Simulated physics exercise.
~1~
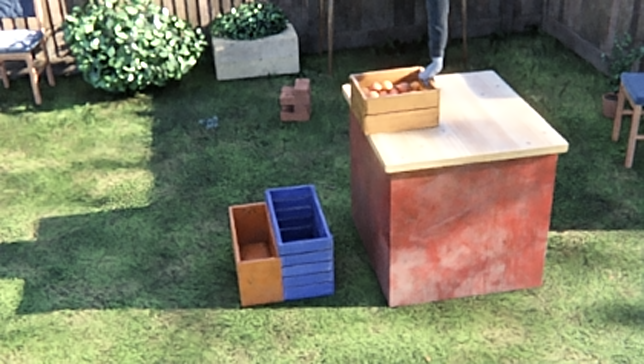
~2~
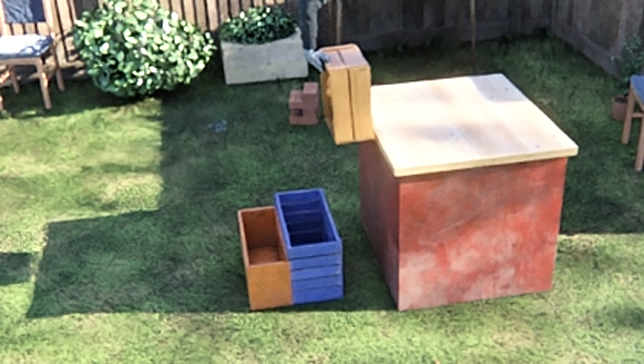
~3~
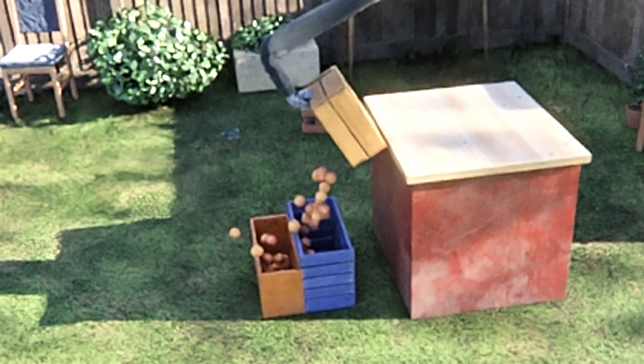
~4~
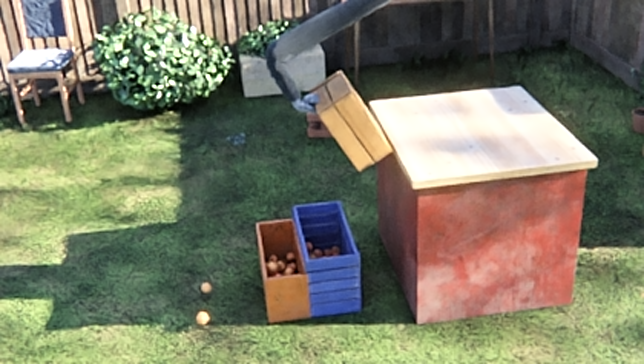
A wooden crate tips off a bench, spilling balls into blue and orange bins and onto grass.
